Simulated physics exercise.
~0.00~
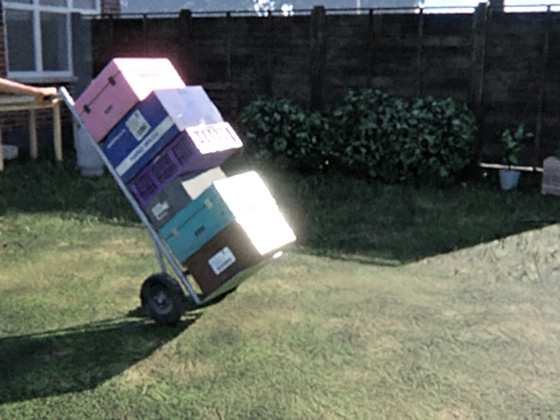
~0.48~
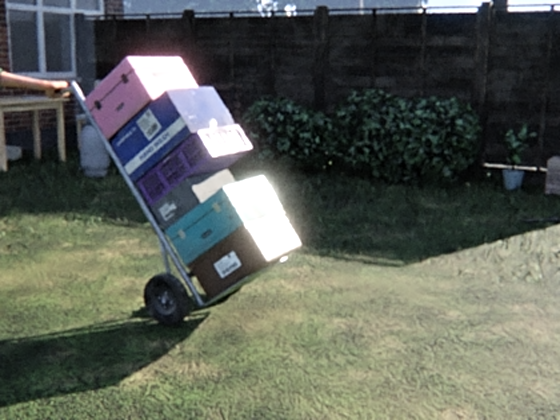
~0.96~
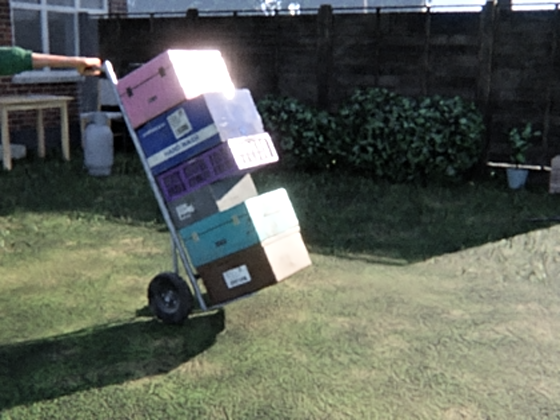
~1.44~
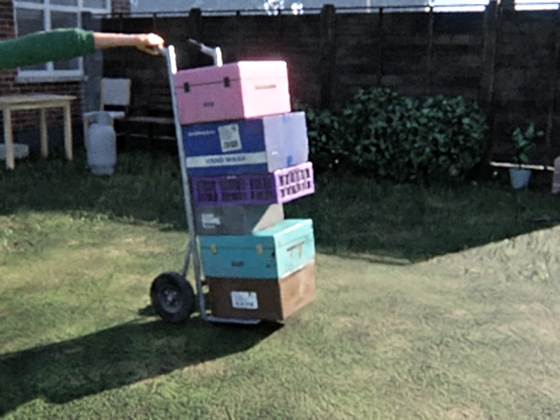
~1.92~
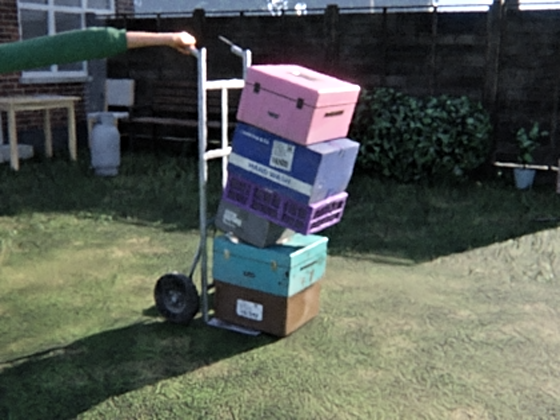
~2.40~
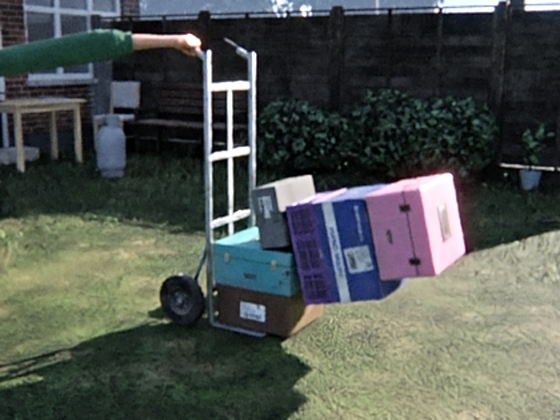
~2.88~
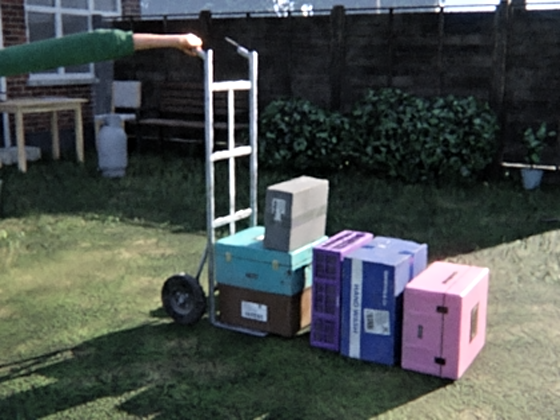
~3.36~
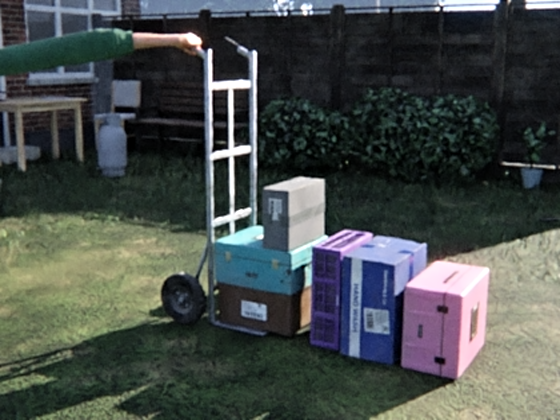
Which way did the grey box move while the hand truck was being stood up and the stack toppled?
The grey box moved to the right, tipping over but staying on top of the turquoise box.
An arm in a green sleeve brought a loaded hand truck upright on a lawn, and the pink, blue and purple boxes toppled off to the right onto the grass, while the grey one tipped over but stayed atop the turquoise and brown boxes.
